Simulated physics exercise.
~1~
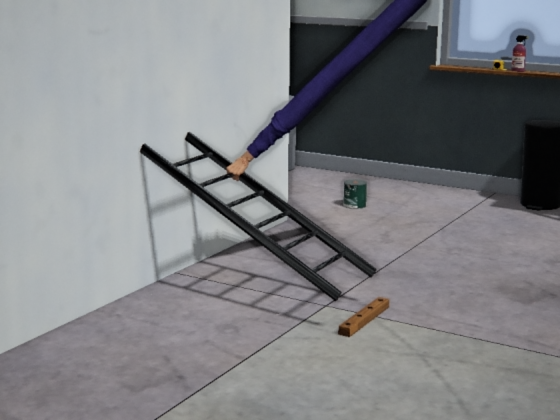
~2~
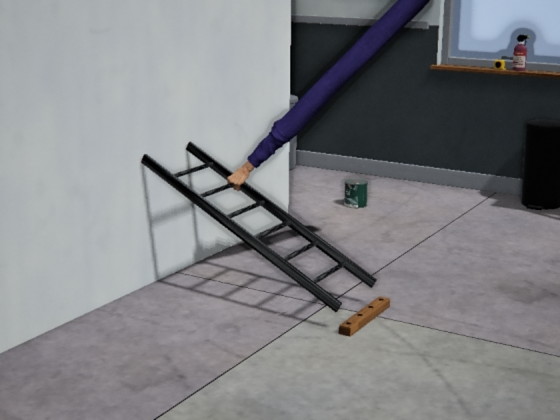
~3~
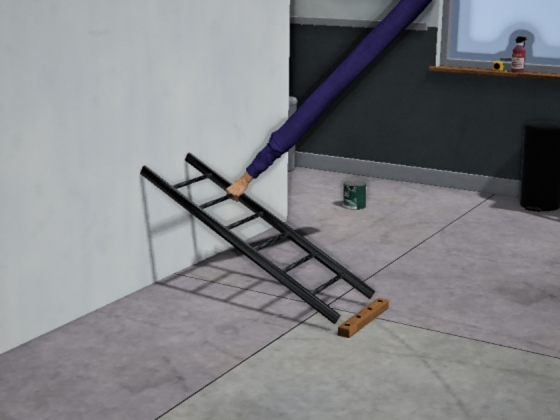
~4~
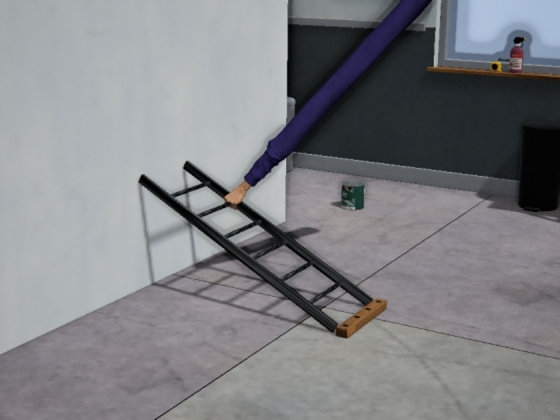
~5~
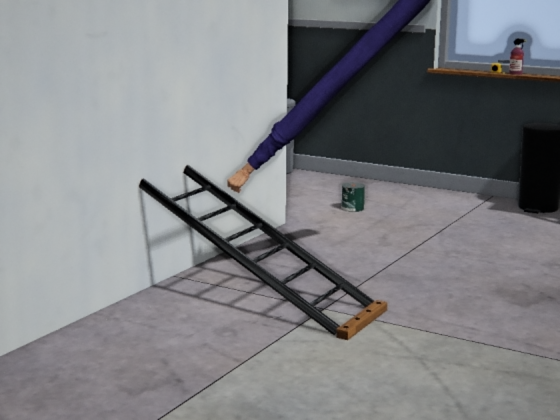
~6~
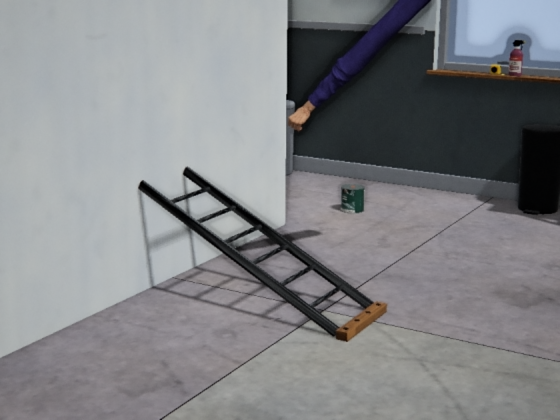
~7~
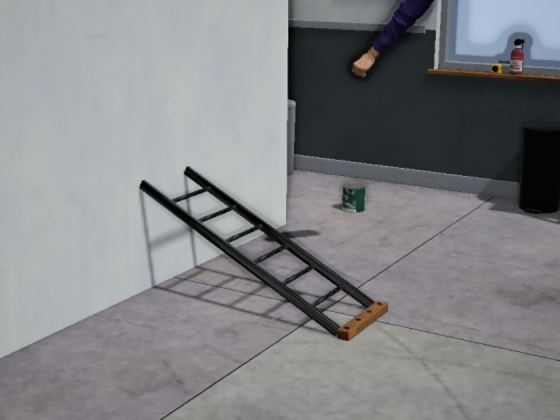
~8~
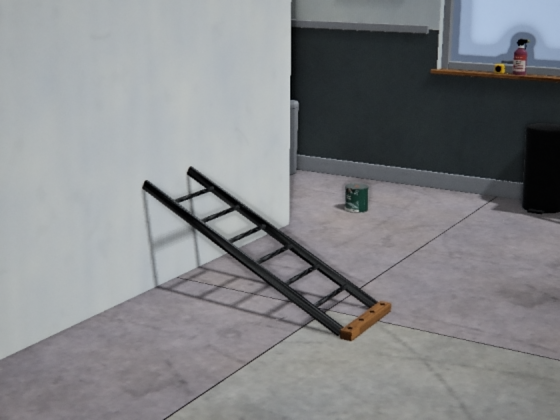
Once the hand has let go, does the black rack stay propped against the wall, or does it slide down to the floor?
The black rack stays propped against the wall, with its lower end resting at the wooden batten.
